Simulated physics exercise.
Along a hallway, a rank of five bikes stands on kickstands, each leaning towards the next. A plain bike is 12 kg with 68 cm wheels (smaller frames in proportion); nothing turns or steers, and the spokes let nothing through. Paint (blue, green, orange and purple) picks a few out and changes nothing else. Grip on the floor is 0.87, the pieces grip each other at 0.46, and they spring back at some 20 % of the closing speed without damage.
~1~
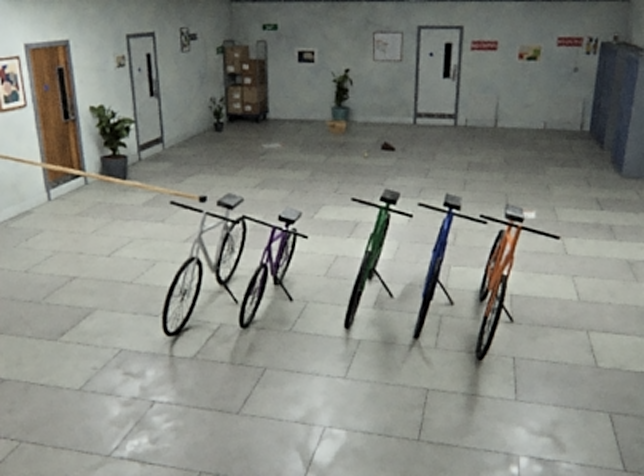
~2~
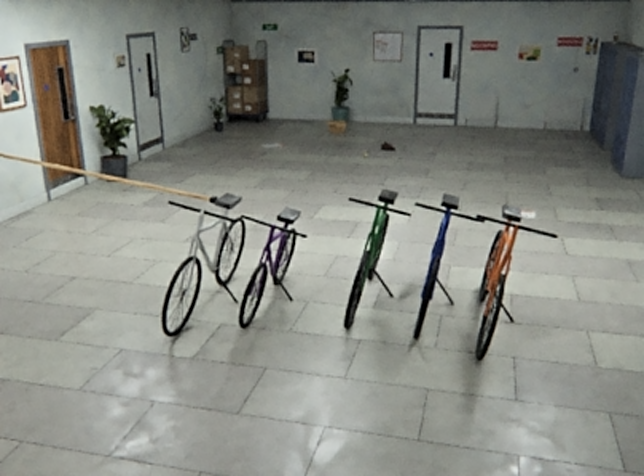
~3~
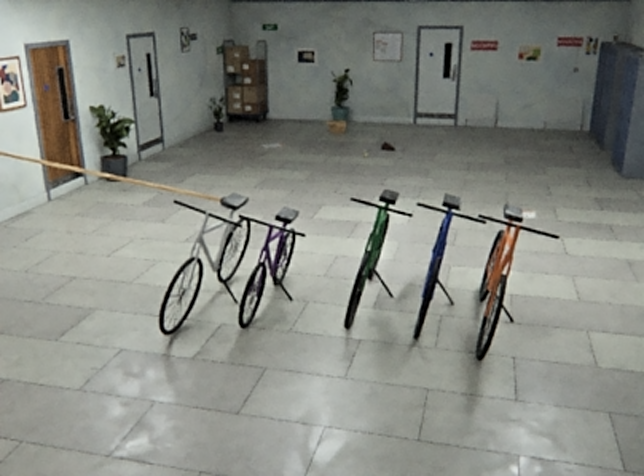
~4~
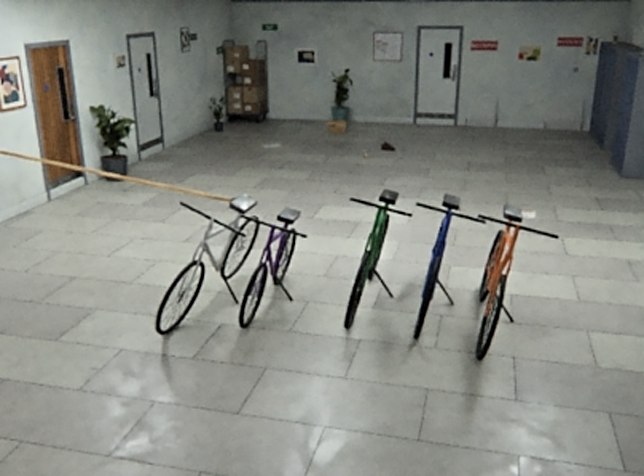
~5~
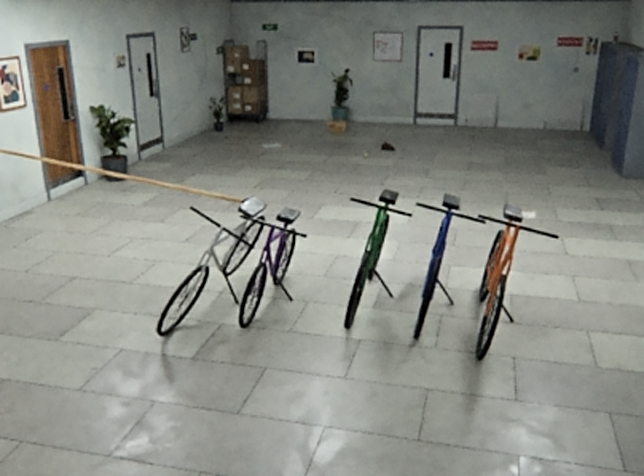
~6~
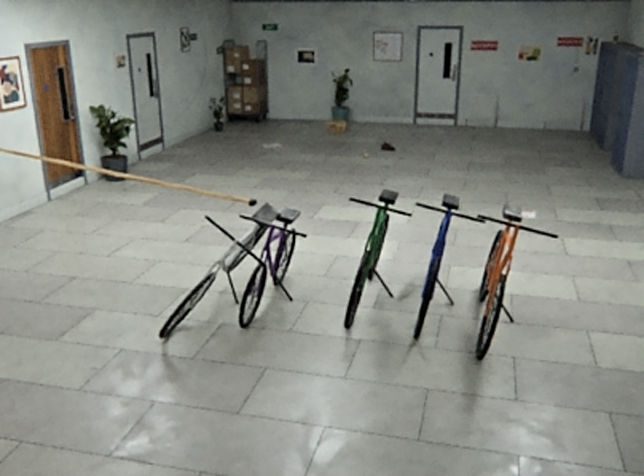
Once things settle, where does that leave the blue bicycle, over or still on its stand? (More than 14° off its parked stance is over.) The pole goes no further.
That bicycle falls.
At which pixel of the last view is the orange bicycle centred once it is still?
Near (579, 310).
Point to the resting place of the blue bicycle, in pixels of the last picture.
Around (553, 294).
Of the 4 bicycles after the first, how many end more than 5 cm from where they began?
It is 4.
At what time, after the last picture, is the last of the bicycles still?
Around 3.5 s.
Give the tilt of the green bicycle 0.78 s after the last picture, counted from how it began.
Some 10°.
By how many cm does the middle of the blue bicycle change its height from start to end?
About 25 cm lower.
Then, 0.78 s after the last picture, 1 of the 4 other bicycles over; blue bicycle unmoved; purple bicycle leaning 65°.
Then, 2.42 s after the last picture, 4 of the 4 other bicycles over; blue bicycle leaning 64°; green bicycle leaning 65°.
At rest, 4 of the 4 other bicycles over; blue bicycle lying flat; orange bicycle lying flat; green bicycle lying flat. Not one is left standing. As the last picture would show them, middles, blue bicycle near (553, 294), orange bicycle near (579, 310).
